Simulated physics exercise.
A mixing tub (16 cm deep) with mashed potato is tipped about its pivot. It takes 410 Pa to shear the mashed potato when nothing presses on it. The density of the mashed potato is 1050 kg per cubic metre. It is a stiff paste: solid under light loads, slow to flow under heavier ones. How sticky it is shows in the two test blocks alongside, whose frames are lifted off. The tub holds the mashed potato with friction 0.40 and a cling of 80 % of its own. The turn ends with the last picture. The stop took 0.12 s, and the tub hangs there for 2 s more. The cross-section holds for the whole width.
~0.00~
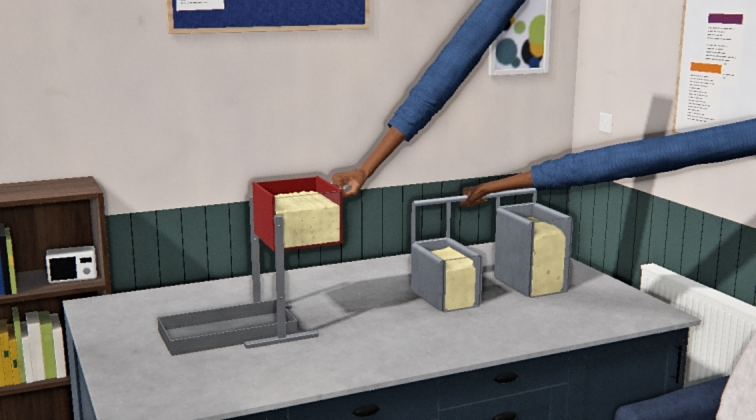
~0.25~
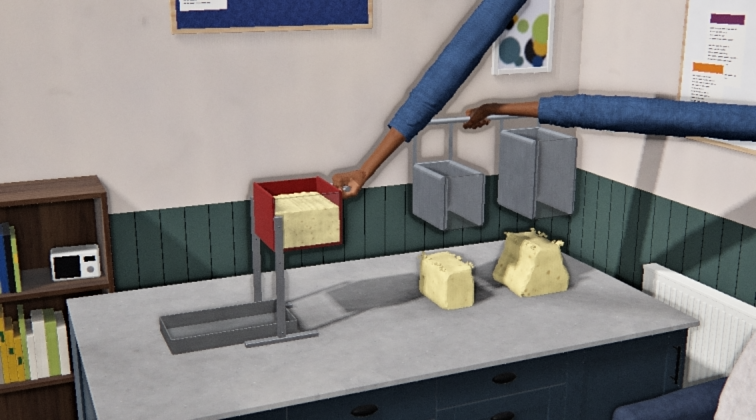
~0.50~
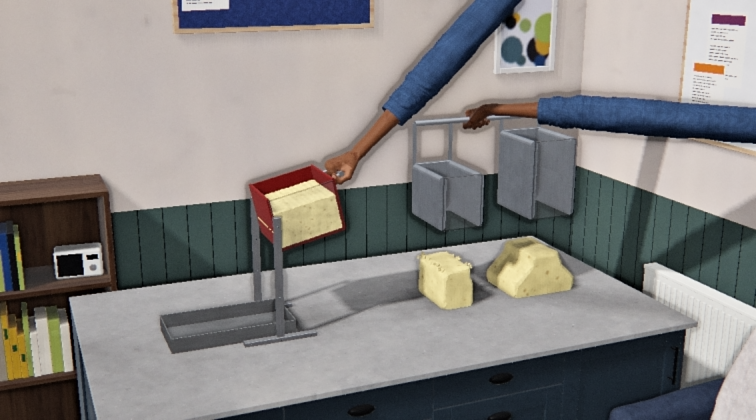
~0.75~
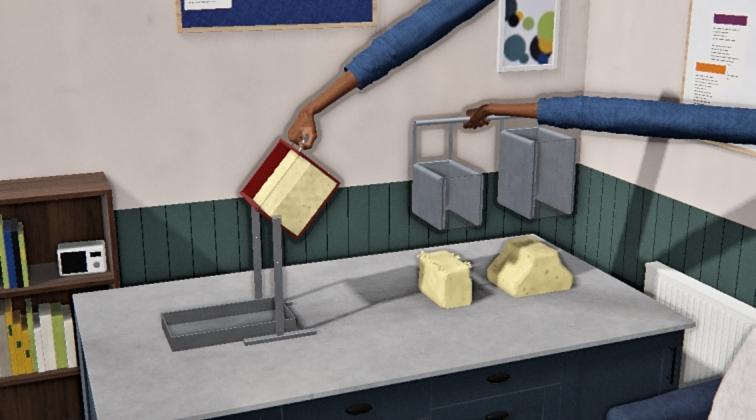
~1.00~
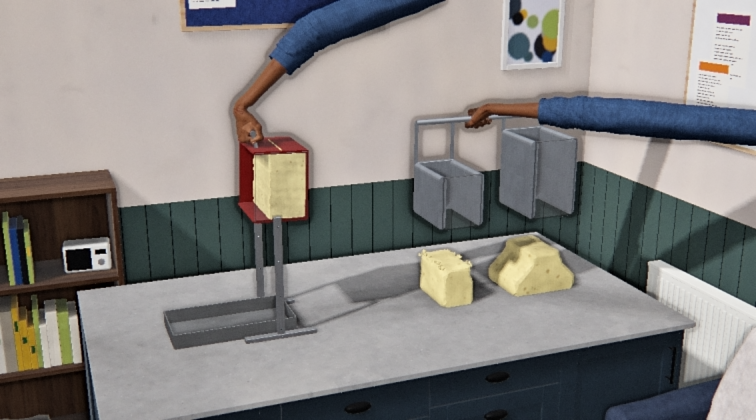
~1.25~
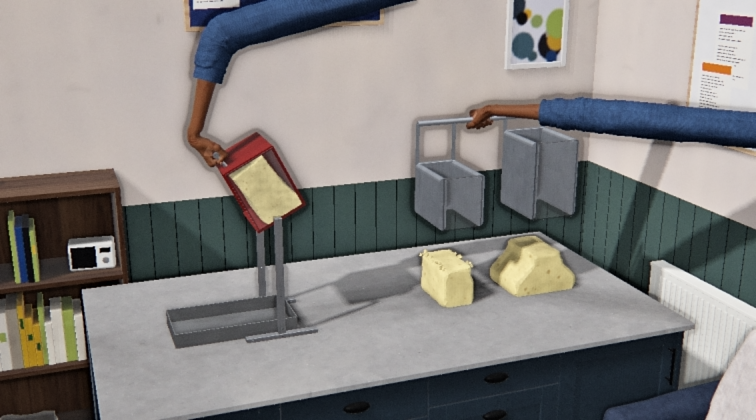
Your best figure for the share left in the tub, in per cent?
Expect roughly 0 %.
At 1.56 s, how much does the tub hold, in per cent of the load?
Some 14 per cent.
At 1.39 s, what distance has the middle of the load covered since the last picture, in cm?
About 9 cm.
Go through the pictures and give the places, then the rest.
Handle-side rim at (339, 191), tilt 0 degrees; crest of the mashed potato at (337, 206); block heights 15 cm, 23 cm (left to right), in the first picture.
Handle-side rim at (339, 192), tilt 0 degrees; crest of the mashed potato at (336, 206); block heights 15 cm, 18 cm (left to right), in the second picture.
Handle-side rim at (332, 180), tilt 12 degrees; crest of the mashed potato at (331, 195); block heights 14 cm, 16 cm (left to right), in the third picture.
Handle-side rim at (299, 154), tilt 50 degrees; crest of the mashed potato at (312, 165); block heights 14 cm, 16 cm (left to right), in the fourth picture.
Handle-side rim at (255, 155), tilt 88 degrees; crest of the mashed potato at (274, 155); block heights 14 cm, 16 cm (left to right), in the fifth picture.
Handle-side rim at (226, 176), tilt 117 degrees; crest of the mashed potato at (261, 158); block heights 14 cm, 16 cm (left to right), in the sixth picture.
After 1.39 s, the tub is at 117 degrees and holds 56 %.
After 1.56 s, the tub is at 117 degrees and holds 14 %.
After 1.73 s, the tub is at 117 degrees and holds 0 %.
After 1.90 s, the tub is at 117 degrees and holds 0 %.
After 3.25 s, the tub is at 117 degrees and holds 0 %.
